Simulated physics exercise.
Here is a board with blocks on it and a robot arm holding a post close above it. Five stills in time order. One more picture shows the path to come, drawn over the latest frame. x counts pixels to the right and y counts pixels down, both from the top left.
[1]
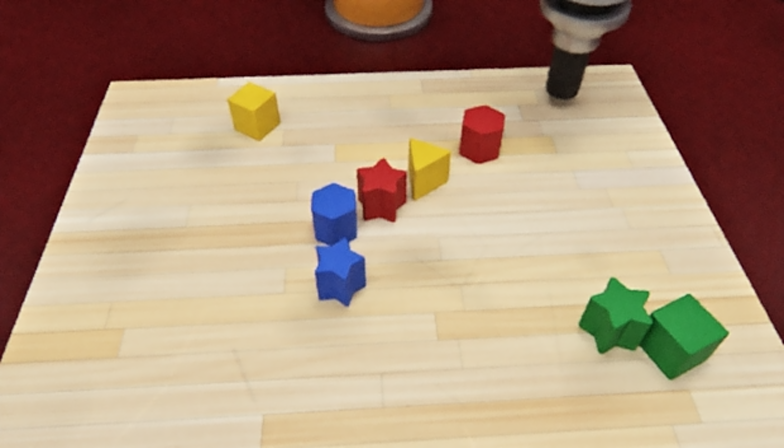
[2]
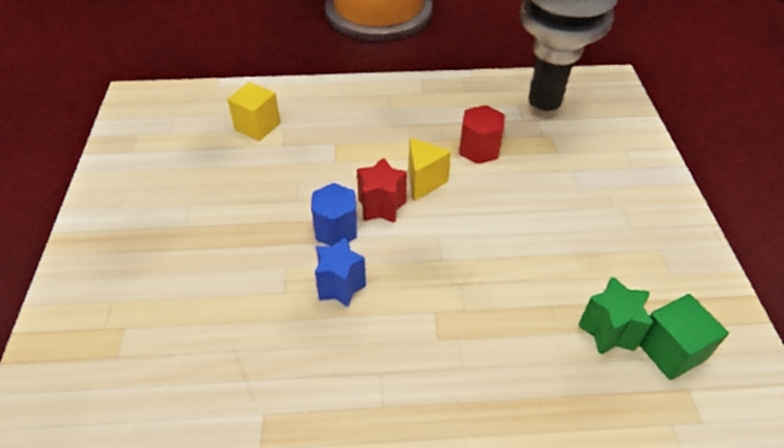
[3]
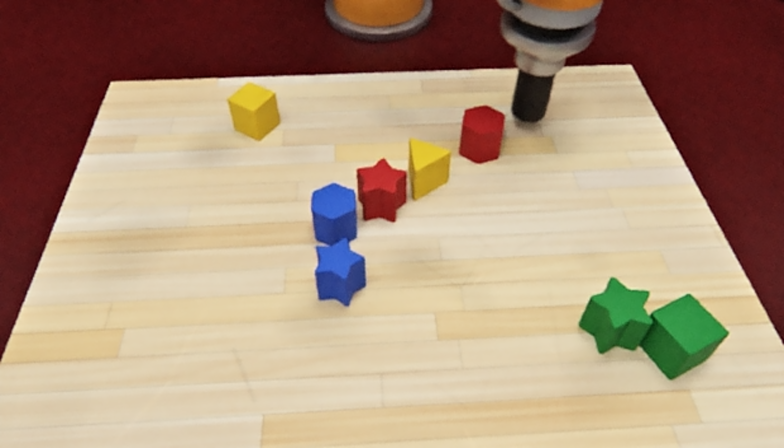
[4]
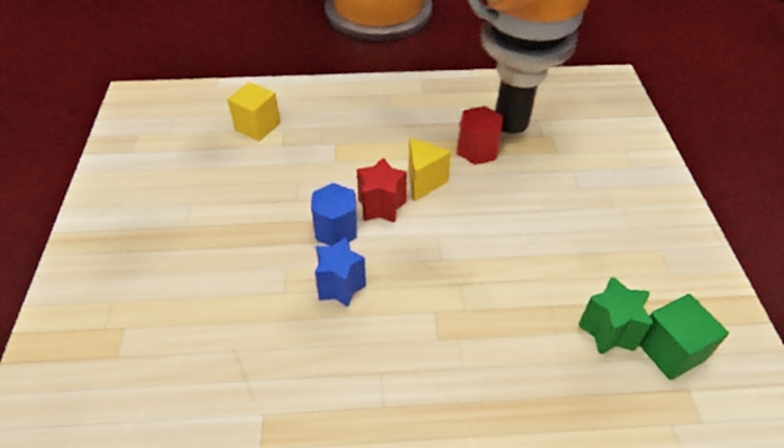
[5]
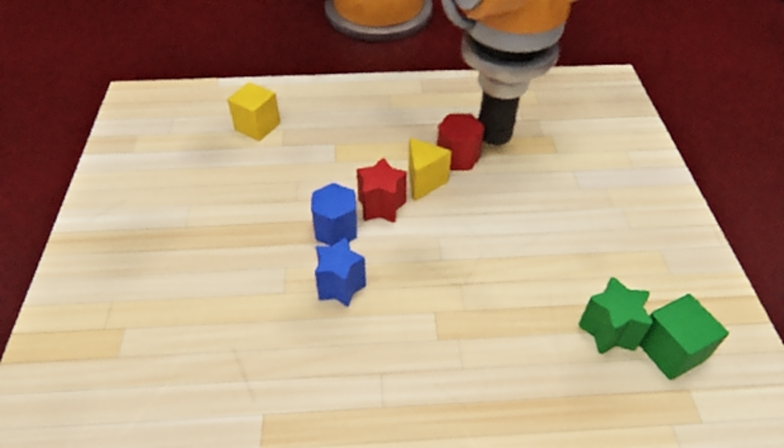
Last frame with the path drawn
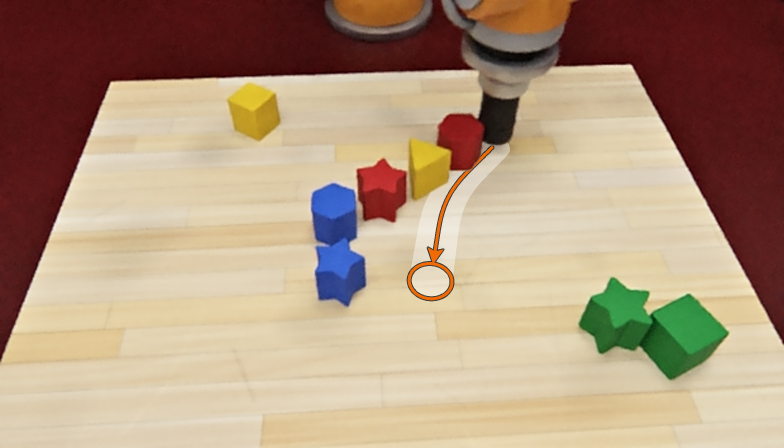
On a pale wooden board scattered with red, blue, yellow and green blocks, a robot arm holds a dark post near the far right edge. The post moves left and slightly toward the viewer until it meets the red hexagonal block, then nudges it a short way left, close to the yellow triangular piece.
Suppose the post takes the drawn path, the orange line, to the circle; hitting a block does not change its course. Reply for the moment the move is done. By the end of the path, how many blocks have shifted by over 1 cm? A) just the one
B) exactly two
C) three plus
I choose B.
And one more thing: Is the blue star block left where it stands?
Going by the path, yes.
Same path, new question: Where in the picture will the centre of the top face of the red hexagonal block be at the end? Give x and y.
Its top middle is near (426, 136).
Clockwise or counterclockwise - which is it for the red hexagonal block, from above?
The block spins clockwise.
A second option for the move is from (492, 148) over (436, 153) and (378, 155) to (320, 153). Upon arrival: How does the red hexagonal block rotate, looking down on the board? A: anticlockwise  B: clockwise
I choose A.
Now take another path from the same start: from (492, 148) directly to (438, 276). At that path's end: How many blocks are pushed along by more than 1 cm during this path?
Moved: 1.
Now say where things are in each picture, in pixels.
The first frame shows post tip at (562, 90); block tops, blue star block at (337, 258); red star block at (381, 176); yellow triangular piece at (426, 153); red hexagonal block at (484, 119).
The second frame shows post at (545, 102); blocks unchanged.
The third frame shows post at (528, 113); blocks unchanged.
The fourth frame shows post at (511, 124); red hexagonal block at (482, 119).
The fifth frame shows post at (494, 134); blue star block at (337, 258); red star block at (381, 176); yellow triangular piece at (426, 153); red hexagonal block at (461, 126).
Path on the board, from (492, 148) by way of (446, 202) to (431, 281).
On the path given first. One third of the way, post at (461, 168); yellow triangular piece at (413, 160), turned 15° anticlockwise; red hexagonal block at (427, 136), turned 55° clockwise.
Two thirds of the way, post at (440, 213); red star block at (379, 177); yellow triangular piece at (412, 160), turned 15° anticlockwise; red hexagonal block at (426, 136), turned 55° clockwise.
At the end, post at (432, 268); blue star block in place; red star block at (379, 177); yellow triangular piece at (412, 160), turned 15° anticlockwise; red hexagonal block at (426, 136), turned 55° clockwise.
